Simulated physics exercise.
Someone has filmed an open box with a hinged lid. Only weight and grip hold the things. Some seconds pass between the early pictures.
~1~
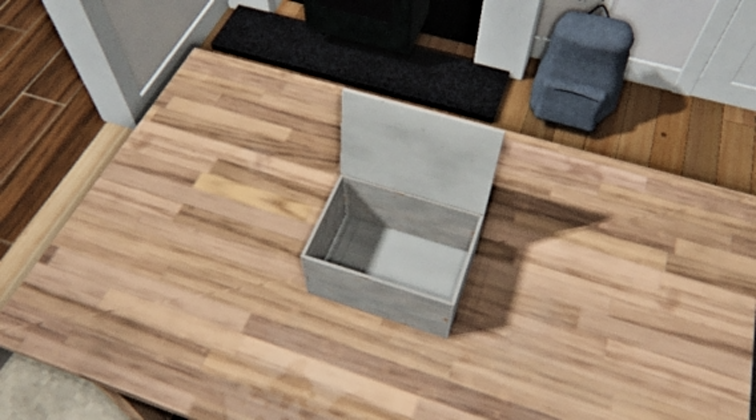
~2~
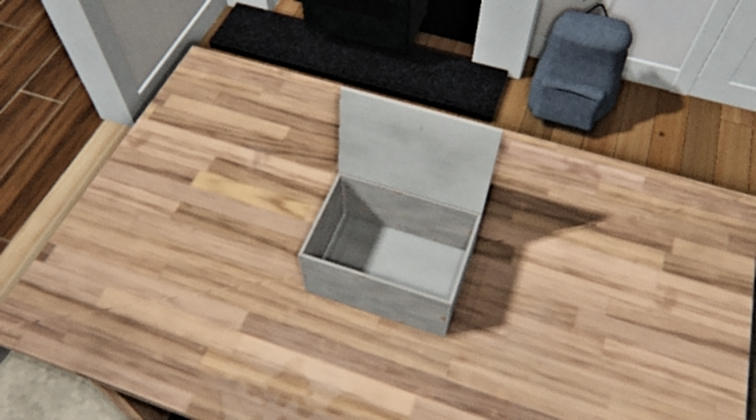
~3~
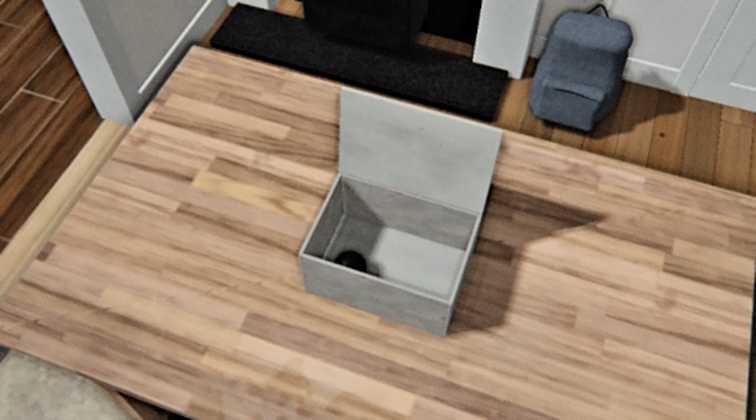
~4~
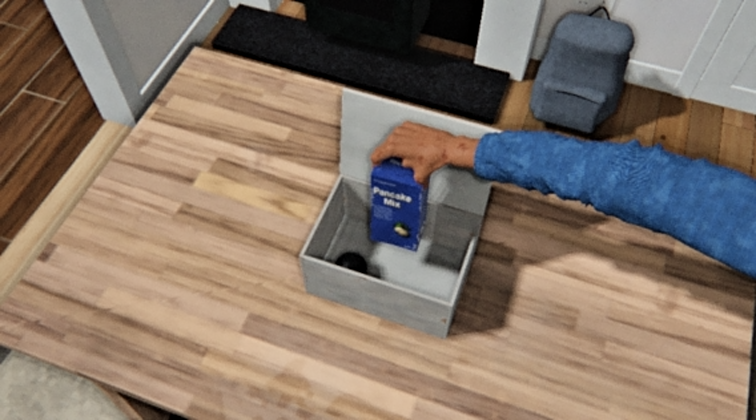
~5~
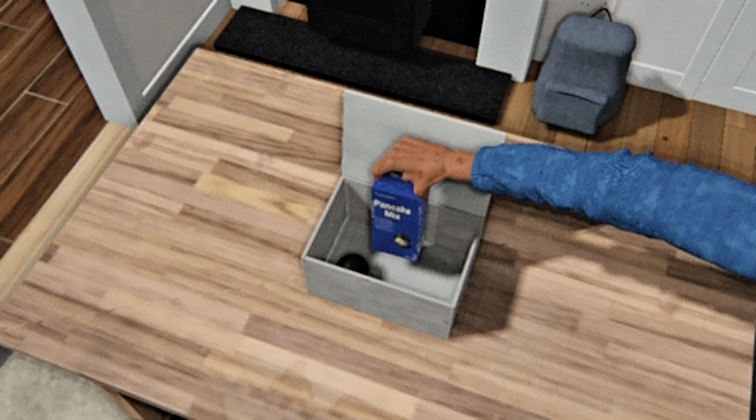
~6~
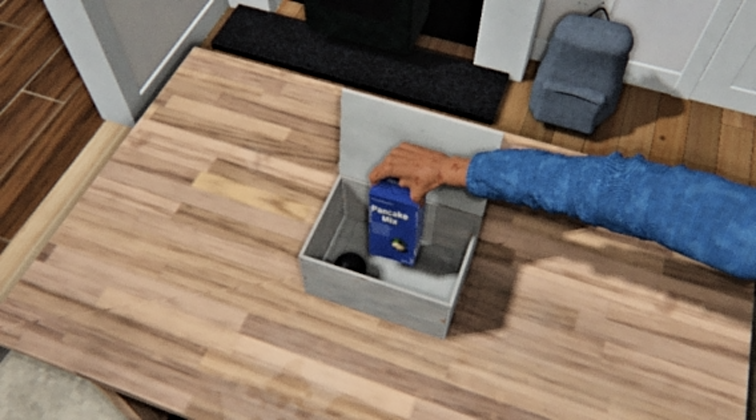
On a wooden tabletop, an open grey box with a hinged lid sits empty, and then a small dark object appears inside at the left. A blue-sleeved arm reaches in from the right, holding a blue pancake mix carton, and lowers it slightly into the box, the hand still gripping its top.
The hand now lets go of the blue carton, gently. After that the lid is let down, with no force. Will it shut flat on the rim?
Here the lid stays ajar.
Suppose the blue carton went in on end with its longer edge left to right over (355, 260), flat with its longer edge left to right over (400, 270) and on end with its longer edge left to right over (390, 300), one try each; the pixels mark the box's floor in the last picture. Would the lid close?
In the first case it will not close; in the second case it closes; in the third case it will not close.
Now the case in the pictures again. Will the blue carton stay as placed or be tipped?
It keeps its pose.
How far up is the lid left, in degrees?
About 50°.
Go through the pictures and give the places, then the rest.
In the first picture, the last thing is not in view yet.
In the second picture, the last thing is not in view yet.
In the third picture, the last thing is not in view yet.
The fourth picture shows coming down; blue carton (400, 204).
The fifth picture shows coming down; blue carton (400, 215).
The sixth picture shows put in, still held; blue carton (397, 220).
Then, 1.10 s after the last picture, lid starting down; blue carton slid about its own width near (396, 240).
Then, 1.60 s after the last picture, lid 58° above the rim; blue carton slid about its own width near (396, 240).
At rest, lid 51° above the rim; moved from the start, blue carton; black ball in place. Seen from the same camera at the end, blue carton near (396, 240).
